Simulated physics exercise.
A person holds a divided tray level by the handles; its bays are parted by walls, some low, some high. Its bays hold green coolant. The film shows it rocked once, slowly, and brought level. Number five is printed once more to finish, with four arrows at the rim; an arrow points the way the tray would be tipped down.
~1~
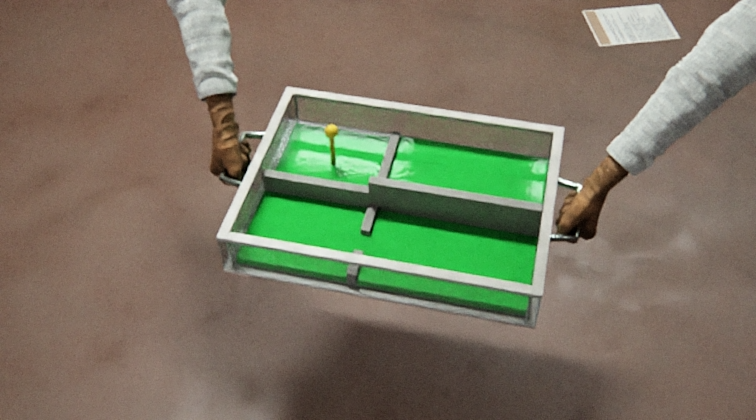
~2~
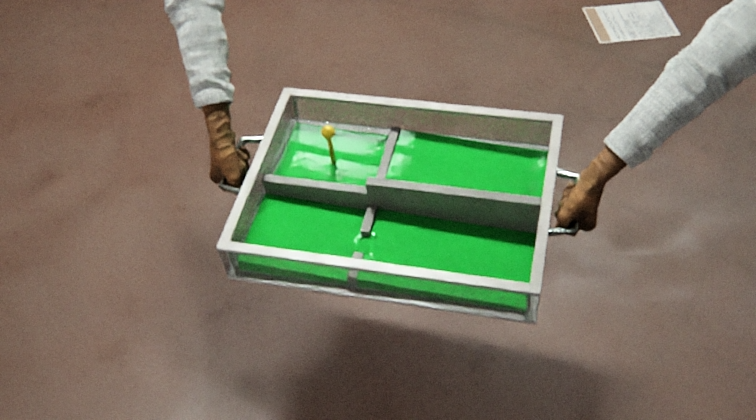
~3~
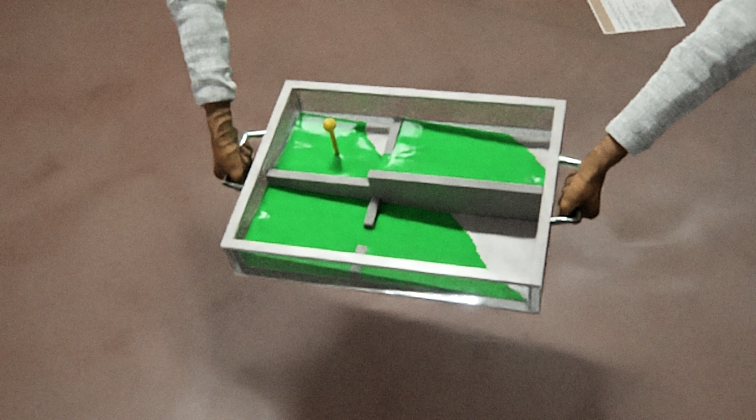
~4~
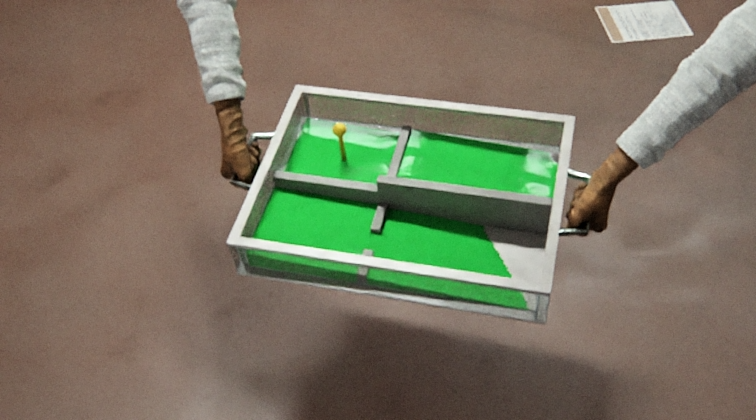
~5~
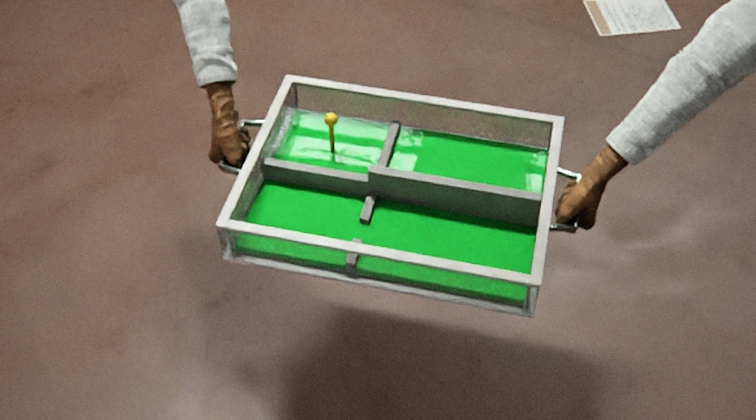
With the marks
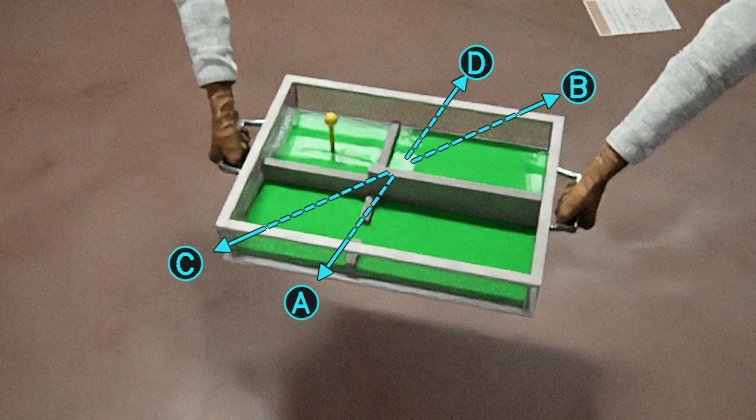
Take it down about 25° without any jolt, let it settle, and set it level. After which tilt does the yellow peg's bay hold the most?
Use arrow A.
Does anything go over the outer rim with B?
Yes.
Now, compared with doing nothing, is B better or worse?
Worse.
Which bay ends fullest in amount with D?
It is the back right one.
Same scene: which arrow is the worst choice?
Arrow B.
On the marked copy, A ends at (321, 275); B ends at (554, 97); C ends at (219, 248); D ends at (463, 79).
For arrow A, about 22 % of the liquid ends in the peg's bay; nothing spills.
For arrow B, about 2 % of the liquid ends in the peg's bay; about 14 % goes over the rim.
For arrow C, about 16 % of the liquid ends in the peg's bay; about 37 % goes over the rim.
For arrow D, about 6 % of the liquid ends in the peg's bay; nothing spills.
